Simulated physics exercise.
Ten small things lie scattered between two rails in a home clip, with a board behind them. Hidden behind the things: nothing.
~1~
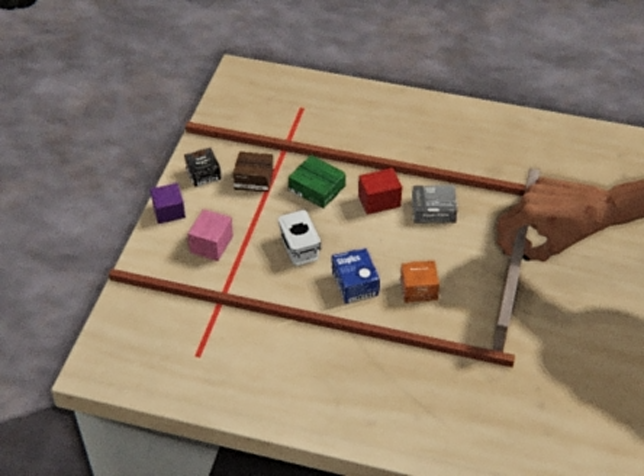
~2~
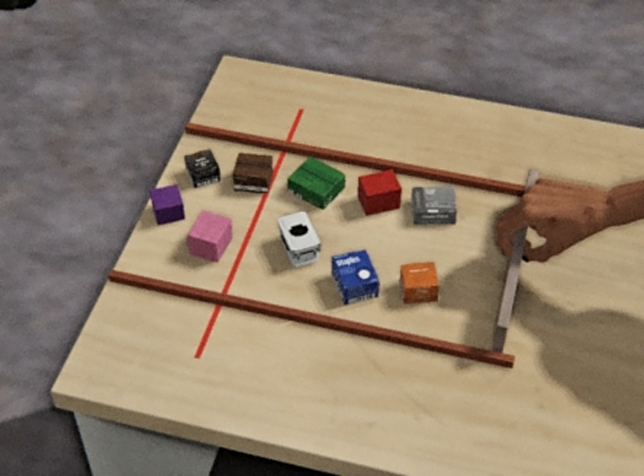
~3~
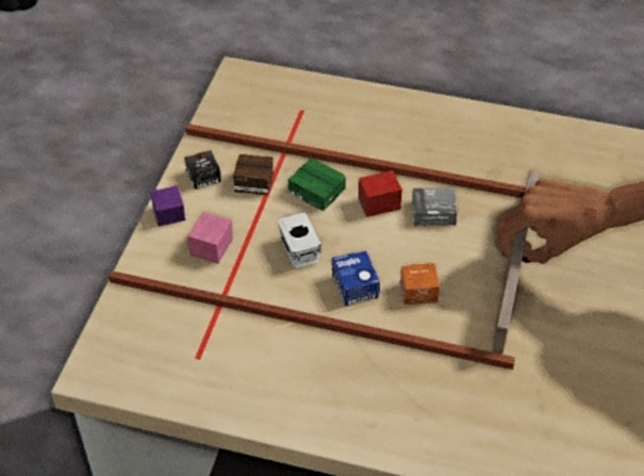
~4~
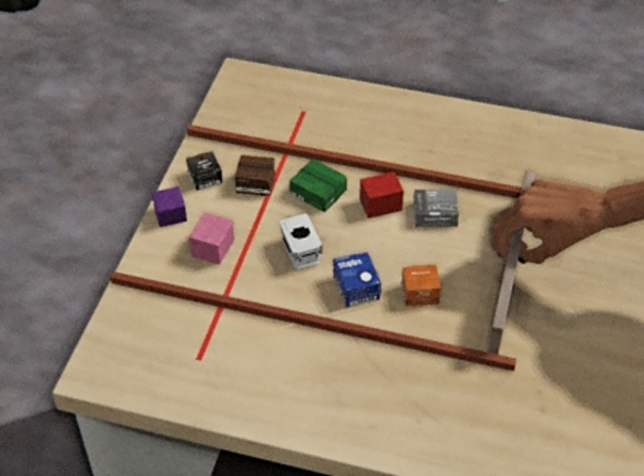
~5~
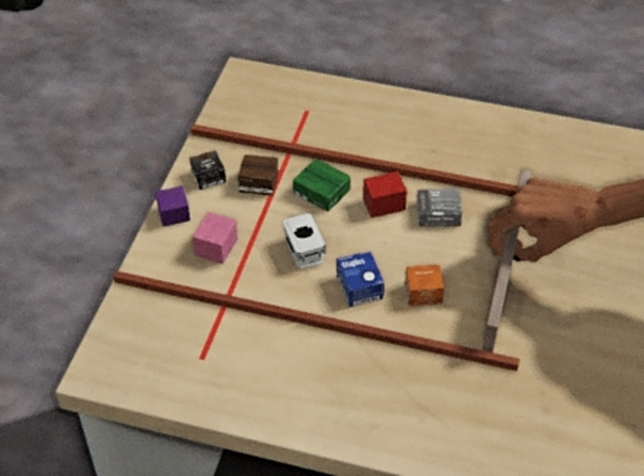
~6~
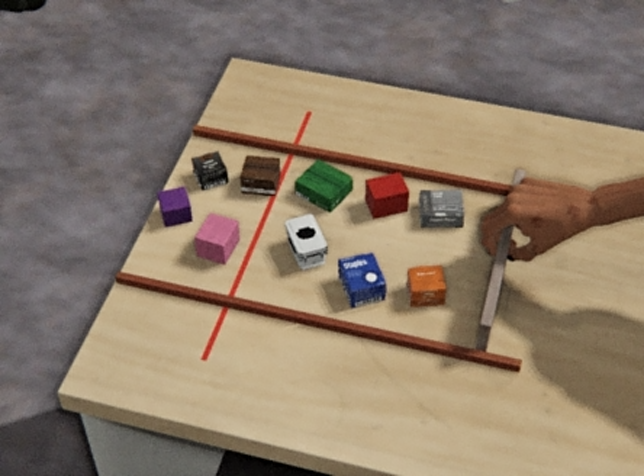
A hand holding a grey board between two wooden rails, shifting it slightly left behind scattered small coloured boxes and blocks.
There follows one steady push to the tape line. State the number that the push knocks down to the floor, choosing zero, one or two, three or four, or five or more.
The number knocked down is one or two.
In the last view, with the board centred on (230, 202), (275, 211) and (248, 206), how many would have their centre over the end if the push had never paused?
First 3, next 2, last 3.
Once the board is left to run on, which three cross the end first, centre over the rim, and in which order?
In order: The black box, the brown box, the green box.
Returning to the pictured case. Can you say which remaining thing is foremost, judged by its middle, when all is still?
That one is the green box.
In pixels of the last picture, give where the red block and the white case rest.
In the last picture the first middle sits at (225, 158) and the other at (222, 208).
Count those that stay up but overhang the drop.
So the number is 1.
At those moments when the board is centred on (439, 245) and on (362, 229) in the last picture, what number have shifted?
Counting first: 3, next 8.
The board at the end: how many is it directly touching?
It is in contact with 3.
A little later, none off yet; purple block at rest near (175, 207); black box at rest near (210, 171); pink block at rest near (218, 239).
Next, none off yet; purple block at rest near (175, 207); black box shifted a little near (199, 168); pink block at rest near (218, 239).
Later still, one off so far; purple block at rest near (175, 207); black box dropping near (146, 213); pink block moving near (208, 237).
When it is over, the number that fall off is one or two; down, brown box and black box.
